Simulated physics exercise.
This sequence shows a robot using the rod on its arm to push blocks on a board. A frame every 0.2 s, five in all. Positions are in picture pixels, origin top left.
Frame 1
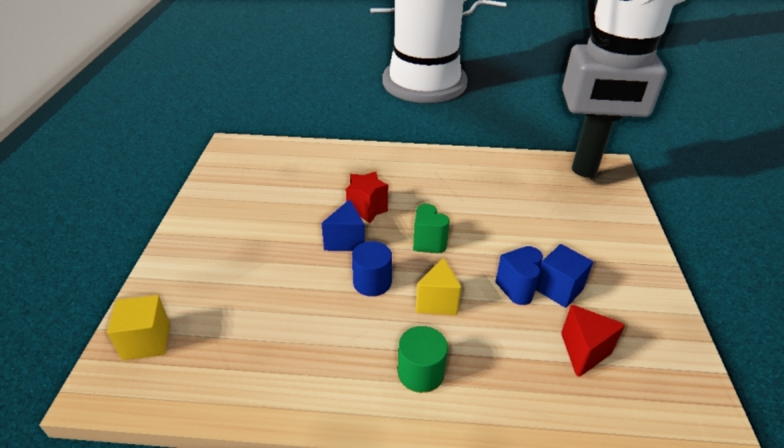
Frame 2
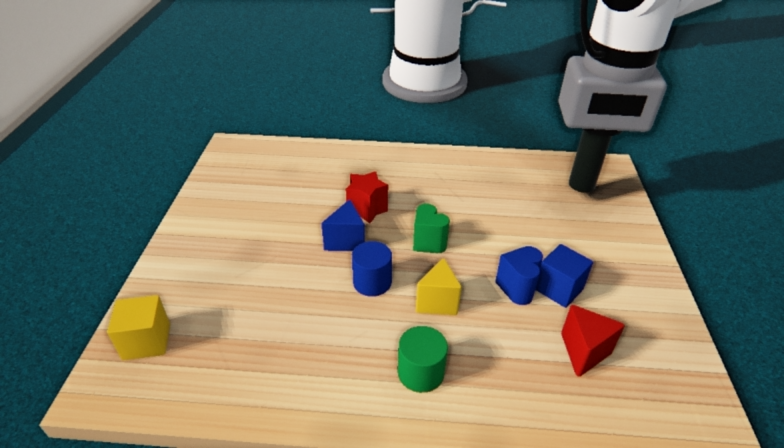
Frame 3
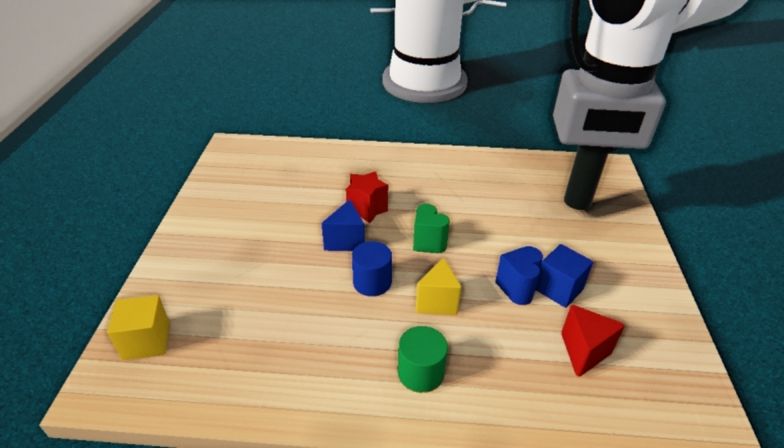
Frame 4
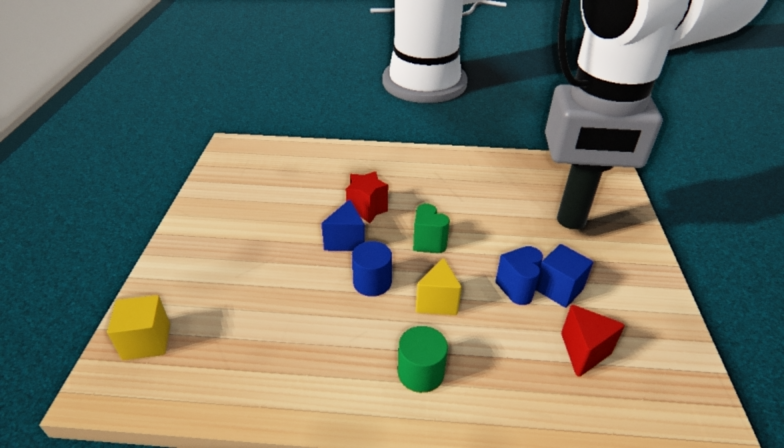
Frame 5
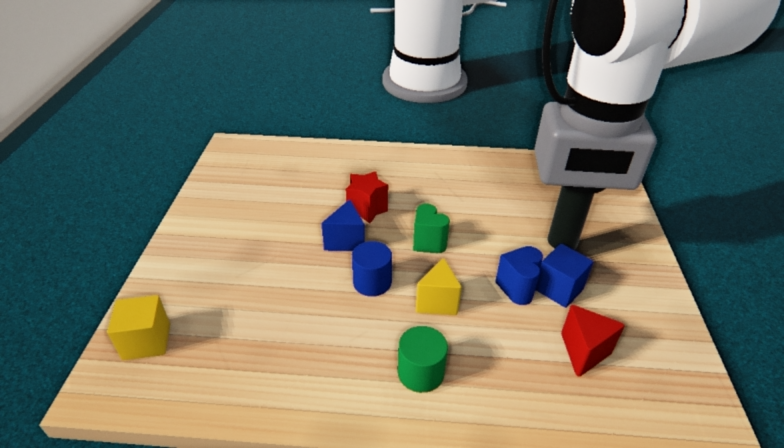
A robot arm with a black rod stands over the far right of a pale wooden board on a dark teal surface, seen from above at an angle. Red, blue, green and yellow blocks cluster around the middle and right, with a yellow cube alone at left. The rod slides steadily nearer and slightly left, to just behind two blue blocks, while every block and the view stay still.
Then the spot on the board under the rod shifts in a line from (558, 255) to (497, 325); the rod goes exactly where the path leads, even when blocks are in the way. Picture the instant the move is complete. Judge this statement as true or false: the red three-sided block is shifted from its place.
Answer: False.
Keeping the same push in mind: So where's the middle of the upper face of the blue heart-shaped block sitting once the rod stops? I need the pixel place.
At roughly (460, 299).
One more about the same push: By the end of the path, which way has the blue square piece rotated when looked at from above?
Anticlockwise.
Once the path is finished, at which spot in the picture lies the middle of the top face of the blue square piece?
Just about (564, 286).
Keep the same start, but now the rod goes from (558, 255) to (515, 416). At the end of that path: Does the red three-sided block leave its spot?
I believe so.
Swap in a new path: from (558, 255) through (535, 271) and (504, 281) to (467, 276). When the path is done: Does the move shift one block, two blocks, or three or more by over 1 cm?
It looks like two blocks will be pushed more than about 1 cm.
The first path, step by step. One third of the way, rod (543, 263); blue heart-shaped block (519, 265); blue square piece (568, 275), turned 40° anticlockwise.
Two thirds of the way, rod (523, 286); blue heart-shaped block (490, 283), turned 25° clockwise; blue square piece (564, 285), turned 90° anticlockwise.
At the end, rod (500, 311); yellow three-sided block (432, 276), turned 35° clockwise; blue heart-shaped block (460, 299), turned 55° clockwise; blue square piece (564, 286), turned 90° anticlockwise; red three-sided block unmoved.
